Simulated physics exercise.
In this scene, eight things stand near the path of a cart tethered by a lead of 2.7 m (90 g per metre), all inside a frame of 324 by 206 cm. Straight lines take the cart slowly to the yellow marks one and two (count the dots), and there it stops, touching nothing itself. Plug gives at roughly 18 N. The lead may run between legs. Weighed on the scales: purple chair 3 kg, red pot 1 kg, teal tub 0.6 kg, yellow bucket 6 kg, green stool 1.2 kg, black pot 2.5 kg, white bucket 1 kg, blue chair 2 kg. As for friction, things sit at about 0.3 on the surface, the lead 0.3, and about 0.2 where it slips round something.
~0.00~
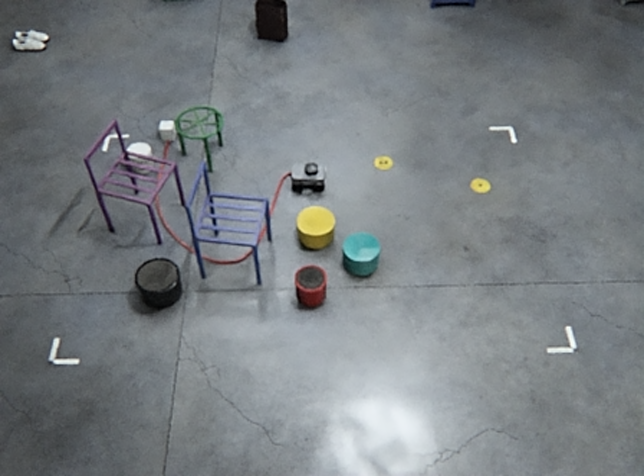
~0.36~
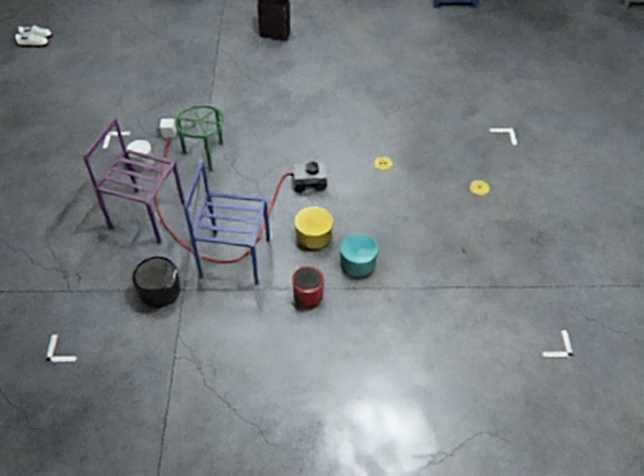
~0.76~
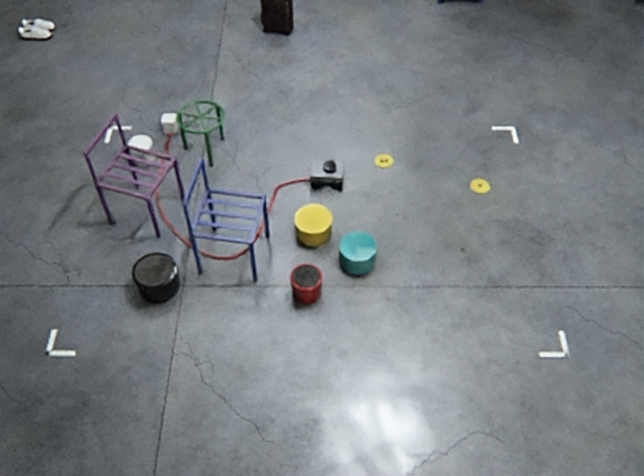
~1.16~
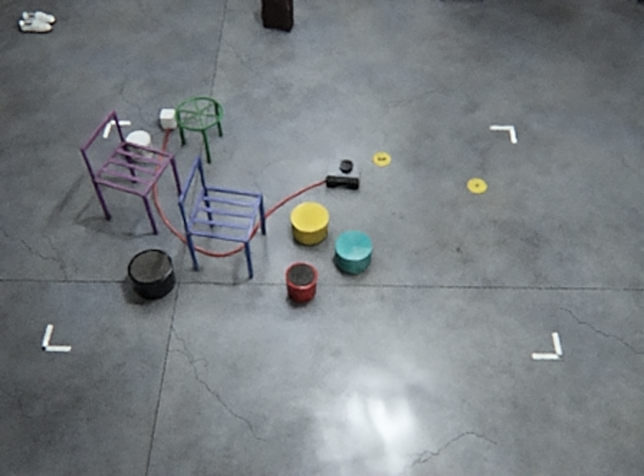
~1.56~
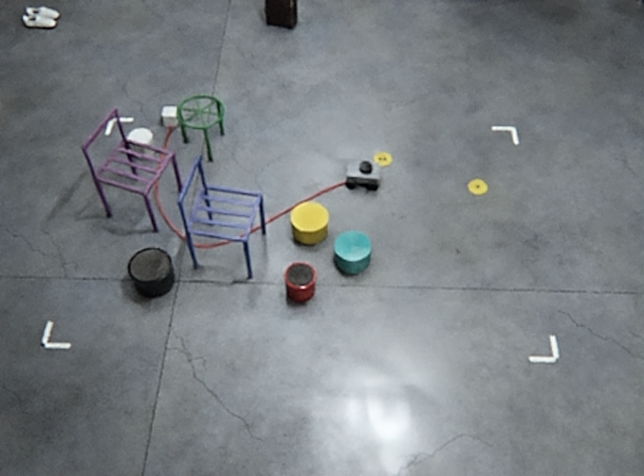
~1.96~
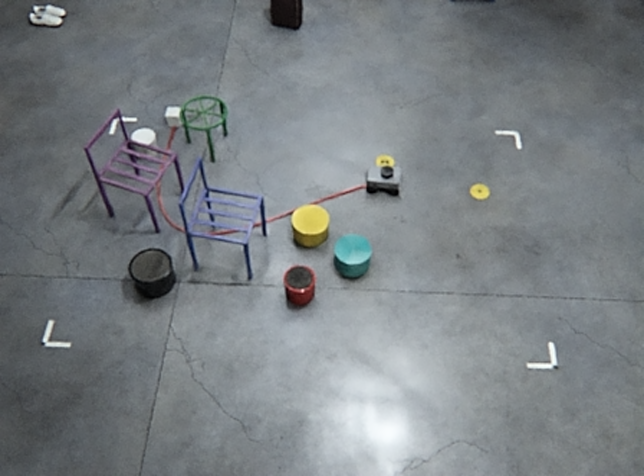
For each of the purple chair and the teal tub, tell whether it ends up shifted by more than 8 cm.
Purple chair: Shifted more; teal tub: Not shifted more.
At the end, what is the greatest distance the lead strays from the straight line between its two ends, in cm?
50 cm.
After 3.1 s, cart at (428, 187), 7 N at the fixed end; blue chair 8 cm off its start.
After 4.2 s, cart at (472, 189), 6 N at the fixed end; purple chair 23 cm off its start, blue chair 29 cm off its start.
After 5.4 s, cart at (424, 173), lead slack at the fixed end; purple chair 24 cm off its start at (167, 151), blue chair 31 cm off its start at (241, 179).
After 6.5 s, cart at (386, 161), lead slack at the fixed end; purple chair 24 cm off its start, blue chair 31 cm off its start.
After 6.9 s, cart at (386, 161), lead slack at the fixed end; purple chair 24 cm off its start at (167, 151), teal tub 0 cm off its start at (353, 249), blue chair 31 cm off its start at (241, 179).
